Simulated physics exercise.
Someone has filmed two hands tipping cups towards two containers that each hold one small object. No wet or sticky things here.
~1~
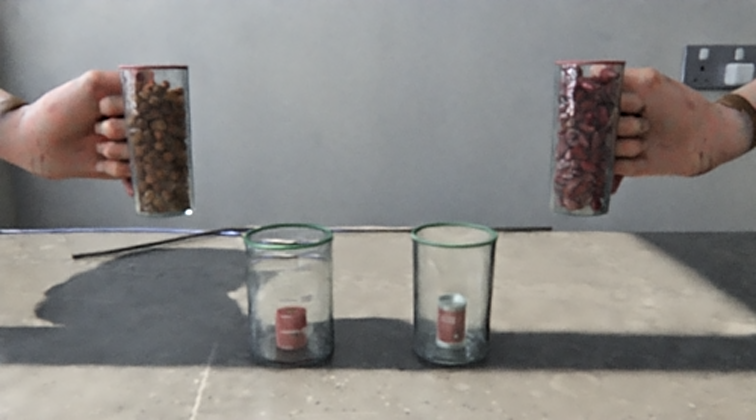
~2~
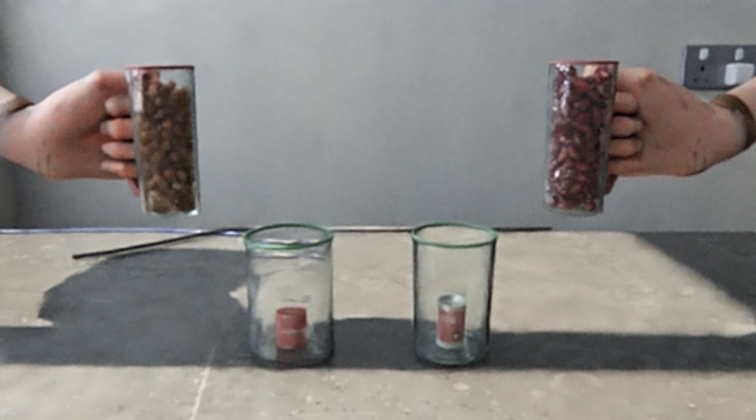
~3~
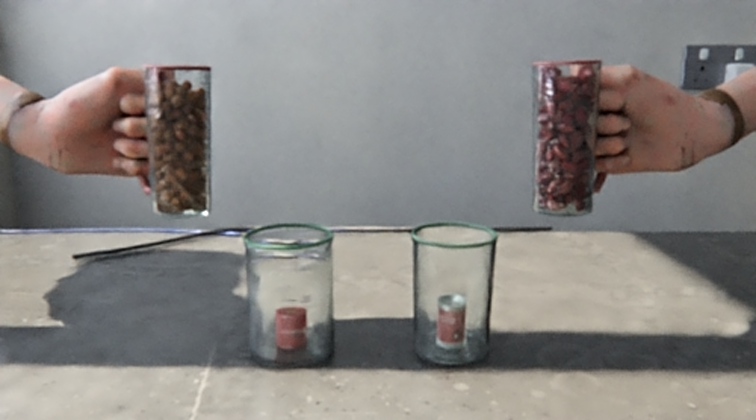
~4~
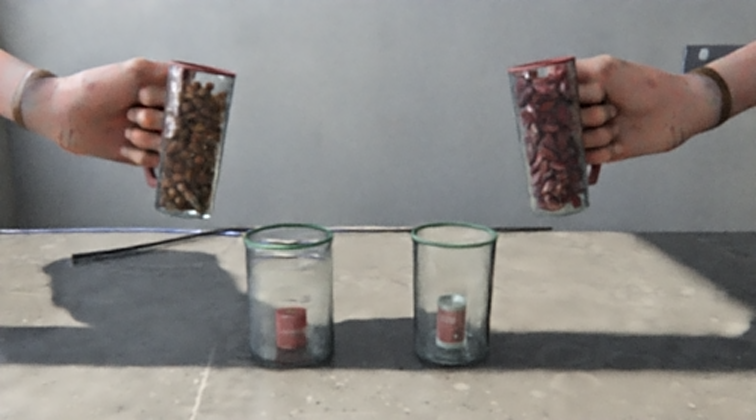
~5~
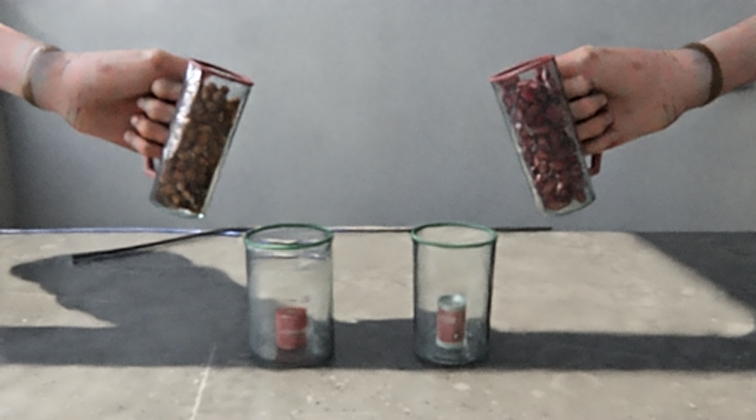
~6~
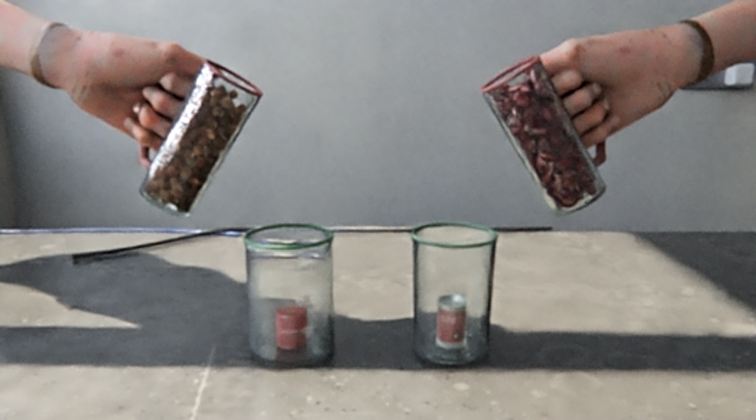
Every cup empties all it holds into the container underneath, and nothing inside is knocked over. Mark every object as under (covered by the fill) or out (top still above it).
Left: Under, right: Under.
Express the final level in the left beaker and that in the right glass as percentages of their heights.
Left side: 50 %; right side: 65 %.
Then, 0.53 s after the last picture, left beaker empty, all of its cupful still in the cup; right glass empty, all of its cupful still in the cup.
Then, 1.10 s after the last picture, left beaker nearly empty, nearly all of its cupful still in the cup; right glass nearly empty, nearly all of its cupful still in the cup.
Then, 1.78 s after the last picture, left beaker half full, none of its cupful still in the cup; right glass half full, none of its cupful still in the cup.
At rest, left beaker half full (surface near (291, 288)), nothing beside it; right glass two thirds full (surface near (453, 272)), nothing beside it; the left thing is covered; the right thing is covered.
